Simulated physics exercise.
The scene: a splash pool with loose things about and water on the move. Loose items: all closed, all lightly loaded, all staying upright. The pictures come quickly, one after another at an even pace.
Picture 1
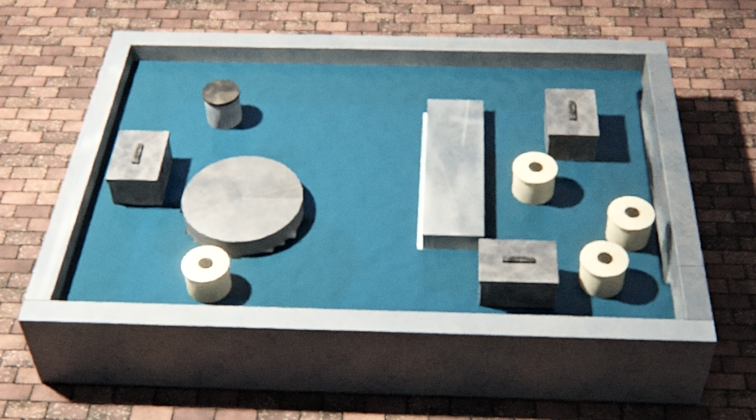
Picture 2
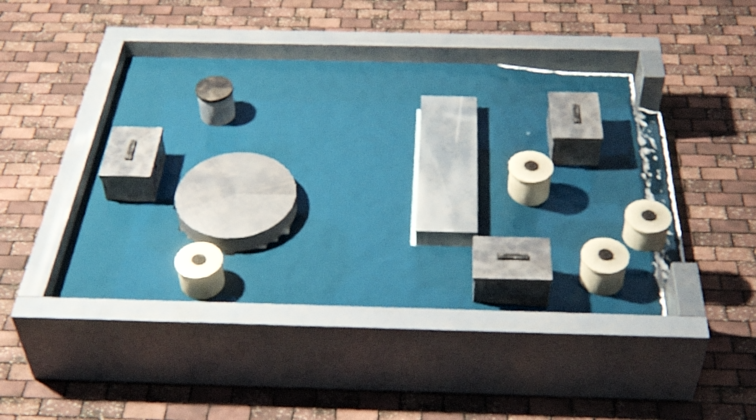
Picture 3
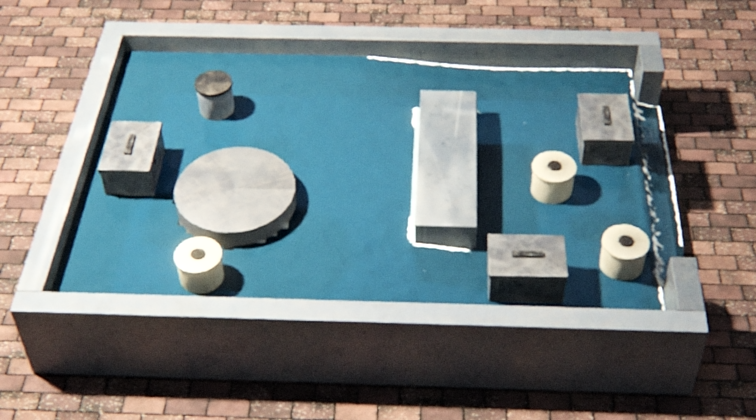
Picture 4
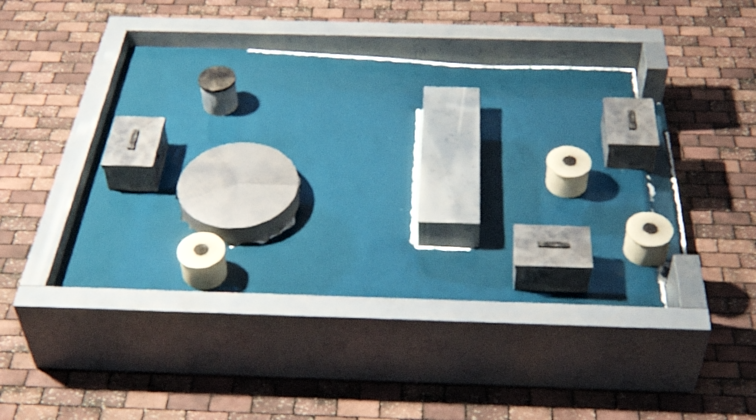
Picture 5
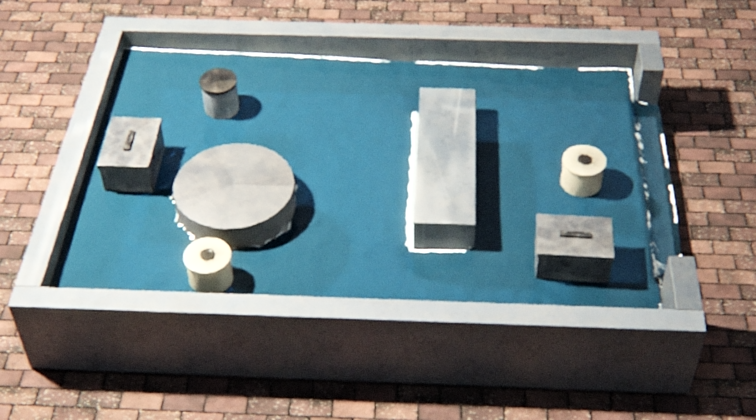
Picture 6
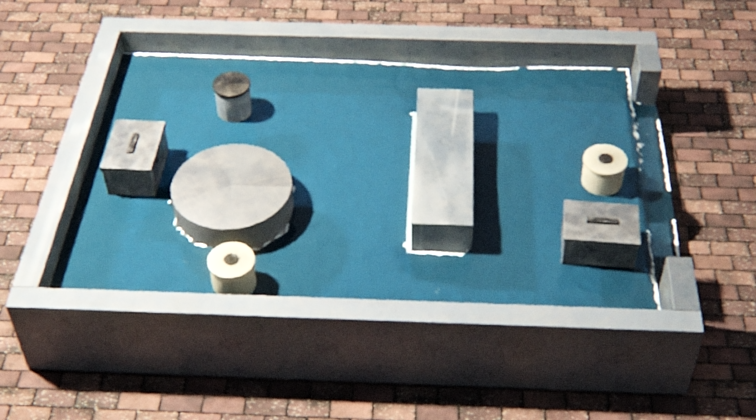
Cream tubs and grey boxes drifting right across a blue pool as its right wall opens, several passing out through the gap.
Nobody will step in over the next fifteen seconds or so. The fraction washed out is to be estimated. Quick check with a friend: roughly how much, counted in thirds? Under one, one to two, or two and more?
Two or more thirds.
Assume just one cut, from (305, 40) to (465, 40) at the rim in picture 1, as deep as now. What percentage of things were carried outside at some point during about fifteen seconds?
Result: 40 per cent.
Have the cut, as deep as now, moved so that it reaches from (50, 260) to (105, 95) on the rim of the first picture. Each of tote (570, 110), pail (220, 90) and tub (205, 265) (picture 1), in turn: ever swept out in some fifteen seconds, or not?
Remains, escapes, escapes.
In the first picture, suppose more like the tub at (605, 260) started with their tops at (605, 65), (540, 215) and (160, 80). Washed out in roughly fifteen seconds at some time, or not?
Per object, in the order given: Exits at some point / exits at some point / never exits.
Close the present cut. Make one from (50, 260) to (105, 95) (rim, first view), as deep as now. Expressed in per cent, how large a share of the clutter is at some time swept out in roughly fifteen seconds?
By my count, 40 percent.
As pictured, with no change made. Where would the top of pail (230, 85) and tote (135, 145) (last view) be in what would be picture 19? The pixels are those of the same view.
Approximately (332, 102) for the first and (177, 142) for the second.
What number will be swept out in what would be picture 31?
Count: 6.
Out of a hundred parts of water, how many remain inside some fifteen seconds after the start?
Near 40 per cent.
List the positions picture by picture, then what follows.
A tote at (518, 261) floats; a tub at (535, 168) floats; 0 of 8 have shifted, in the first picture.
A tote at (512, 258), afloat; a tub at (531, 167), afloat; 2 of 8 have shifted, in the second picture.
A tote at (527, 255), afloat, close to its start; a tub at (554, 167) floats, close to its start; 5 of 8 have shifted, in the third picture.
A tote at (553, 246), afloat, close to its start; a tub at (569, 162) floats, close to its start; 5 of 8 have shifted, in the fourth picture.
A tote at (575, 235) floats, a stride from its start; a tub at (584, 160), afloat, a stride from its start; 5 of 8 have shifted, in the fifth picture.
A tote at (602, 222), afloat, a stride from its start; a tub at (605, 159), afloat, a stride from its start; 7 of 8 have shifted, in the sixth picture.
A moment on, 5 of 8 are out; 3 afloat.
Next, 5 of 8 are out; 3 afloat.
Later, 6 of 8 are out; 2 afloat.
In the end, 6 of 8 are out; 2 afloat.
